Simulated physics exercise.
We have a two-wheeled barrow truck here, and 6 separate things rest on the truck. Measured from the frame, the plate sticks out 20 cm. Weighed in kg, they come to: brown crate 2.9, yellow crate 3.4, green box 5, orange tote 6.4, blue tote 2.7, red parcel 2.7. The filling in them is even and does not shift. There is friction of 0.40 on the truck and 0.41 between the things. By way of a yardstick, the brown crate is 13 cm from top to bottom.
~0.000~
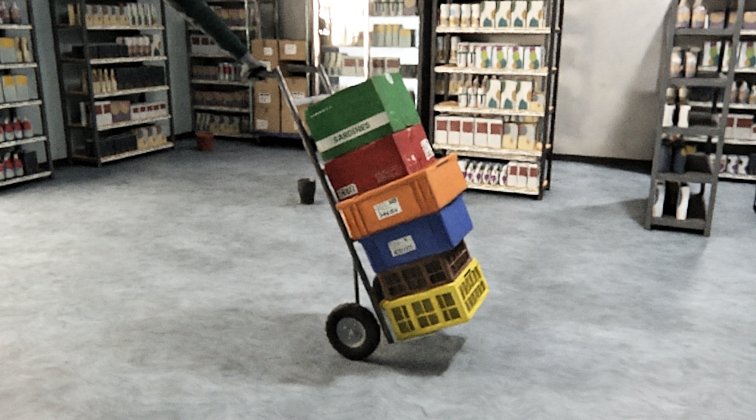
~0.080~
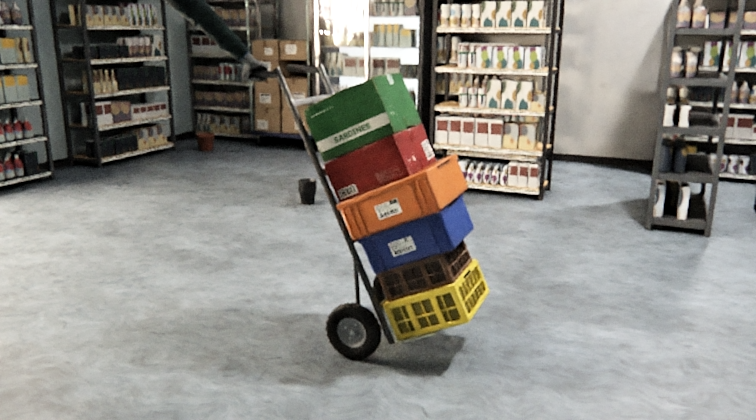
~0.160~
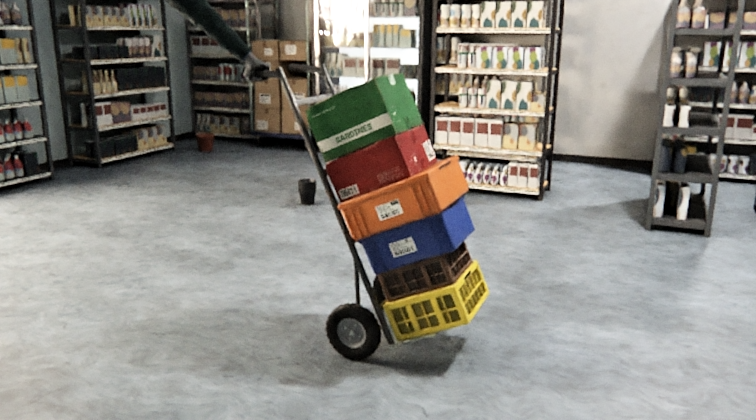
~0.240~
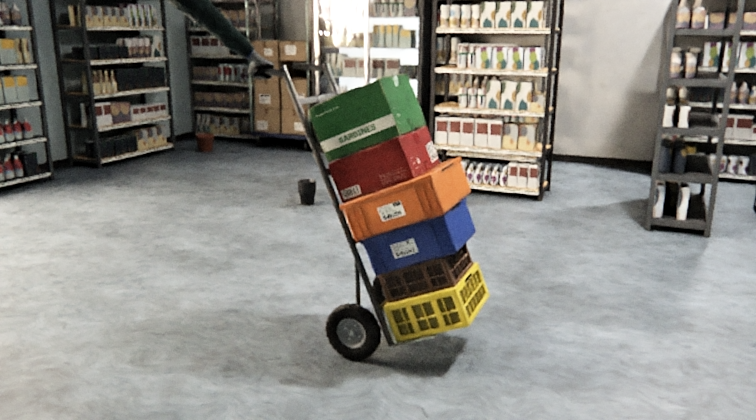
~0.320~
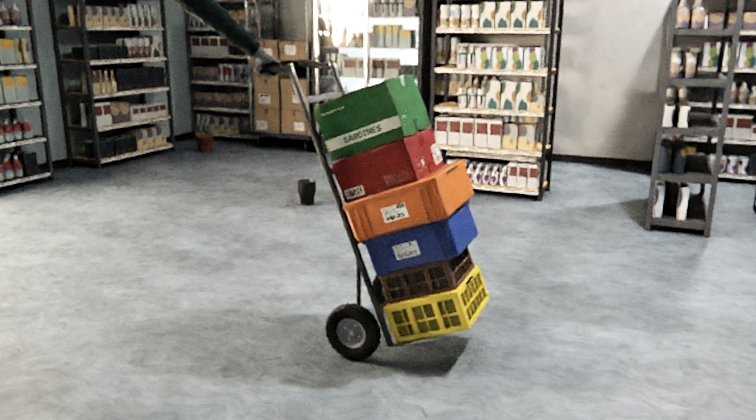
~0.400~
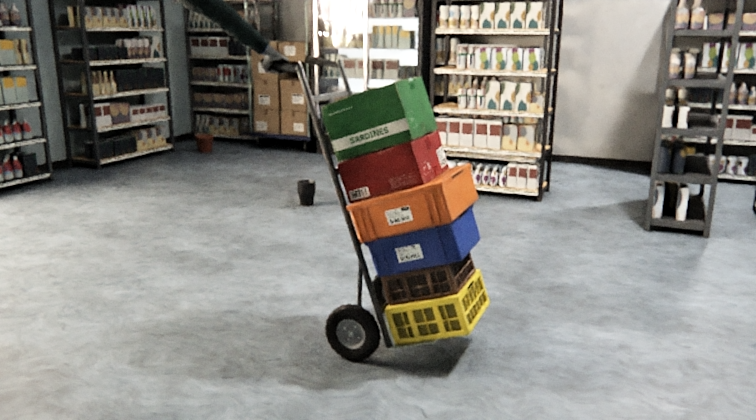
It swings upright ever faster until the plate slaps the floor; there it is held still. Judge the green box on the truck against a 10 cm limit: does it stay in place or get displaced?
Beyond the limit.
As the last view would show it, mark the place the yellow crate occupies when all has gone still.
My guess is roughly (497, 322).
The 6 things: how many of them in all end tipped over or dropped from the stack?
In total, 6.
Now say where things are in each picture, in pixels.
The first frame shows truck 25° back; green box (362, 116); brown crate (426, 267).
The second frame shows truck 25° back; orange tote (405, 197); blue tote (418, 234).
The third frame shows truck 24° back; red parcel (383, 163); brown crate (426, 268).
The fourth frame shows truck 23° back; yellow crate (438, 301); orange tote (409, 199).
The fifth frame shows truck 22° back; blue tote (422, 237); red parcel (389, 165).
The sixth frame shows truck 19° back; green box (380, 118); brown crate (429, 274).
Around 1.30 s, truck upright; green box tipped 20° against what carries it near (526, 144); red parcel tipped 20° against what carries it; orange tote tipped 20° against what carries it.
Around 1.80 s, truck upright; green box, orange tote and red parcel now dropped from the stack; blue tote tipped 53° against what carries it; brown crate tipped 53° against what carries it.
Around 2.10 s, truck upright; brown crate and blue tote now dropped from the stack; yellow crate on its side.
Finally (3.3 s), dropped from the stack, brown crate, green box, orange tote, blue tote and red parcel; on their side or leaning hard on the truck, yellow crate.
